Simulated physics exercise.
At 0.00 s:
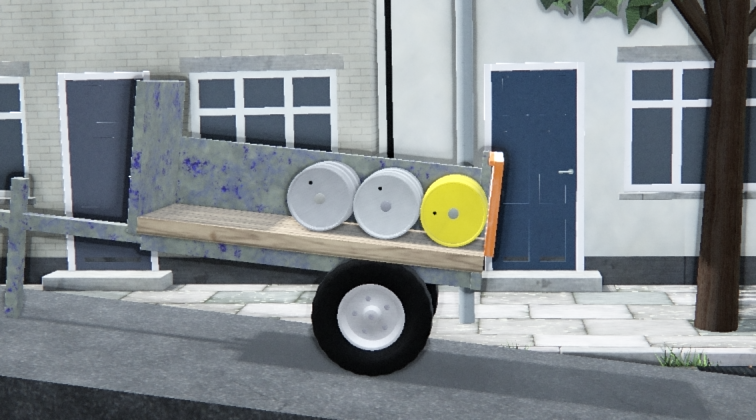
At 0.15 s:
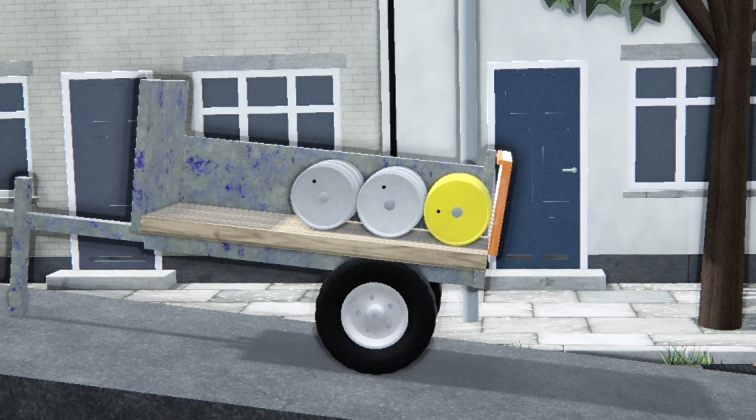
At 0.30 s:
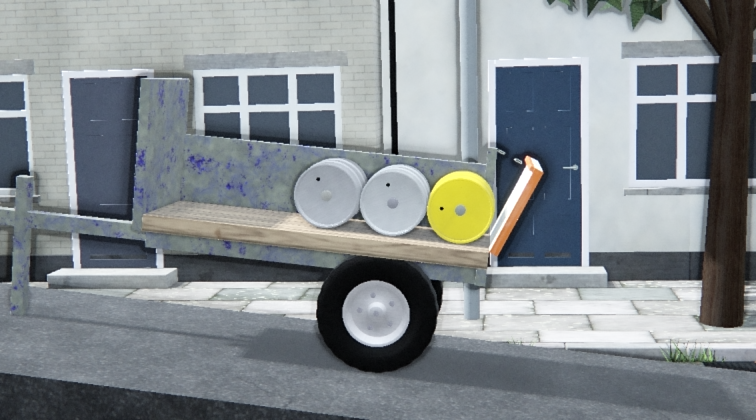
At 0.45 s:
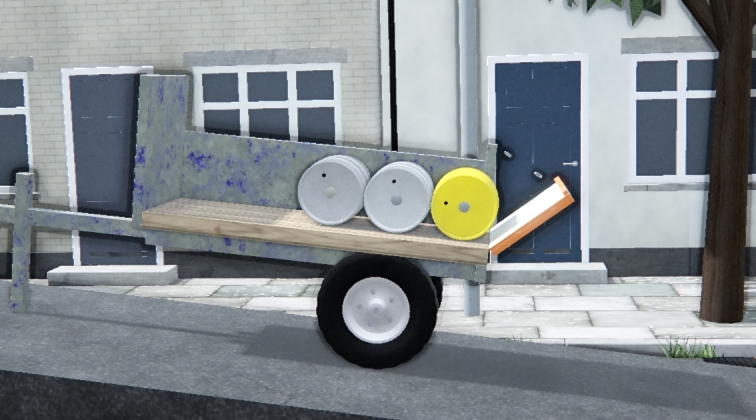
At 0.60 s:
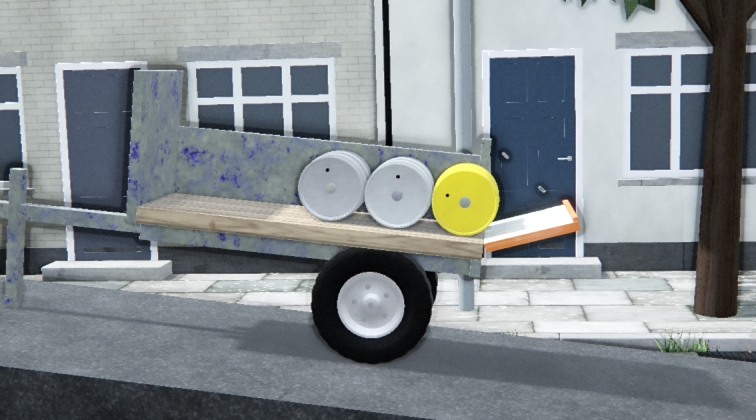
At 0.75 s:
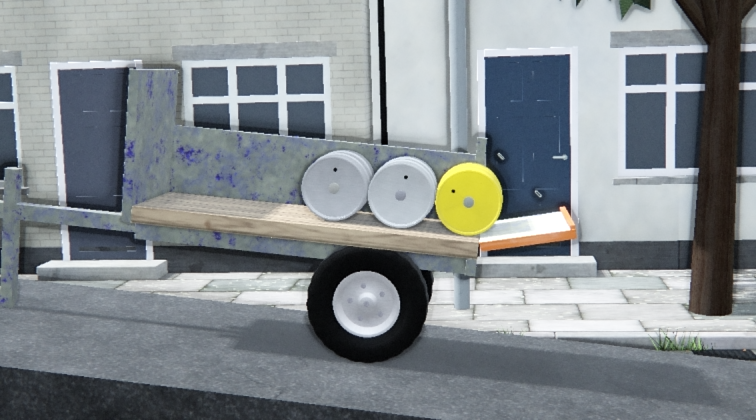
To begin with, two pale round drums and a yellow one sit in a row on a sloping trailer, against an upright orange-edged gate at the right. The gate then swings outward and down until it is nearly level, while the drums shift slightly to the right.
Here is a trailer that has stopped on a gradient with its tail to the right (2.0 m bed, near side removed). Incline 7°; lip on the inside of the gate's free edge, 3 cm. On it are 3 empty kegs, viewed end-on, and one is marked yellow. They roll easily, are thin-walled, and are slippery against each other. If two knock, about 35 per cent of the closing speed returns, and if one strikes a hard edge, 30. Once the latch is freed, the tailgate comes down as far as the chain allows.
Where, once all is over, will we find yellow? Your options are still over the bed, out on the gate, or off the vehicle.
At the end it is out on the gate.
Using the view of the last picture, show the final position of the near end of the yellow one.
I'd say somewhere close to (546, 194).
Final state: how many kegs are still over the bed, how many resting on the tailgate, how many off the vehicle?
In that order: 2, 1, 0.
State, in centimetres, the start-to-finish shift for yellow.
Yellow: 60.
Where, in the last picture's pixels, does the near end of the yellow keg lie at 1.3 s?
Around pixel (505, 200).
After 1.1 s, yellow is on the gate, 5 cm past the hinge, rolling right; 0 of 3 are out.
After 1.3 s, yellow is on the gate, 15 cm past the hinge, rolling right; 0 of 3 are out.
At rest (2.4 s), yellow is on the gate, 35 cm past the hinge; 0 of 3 are out.
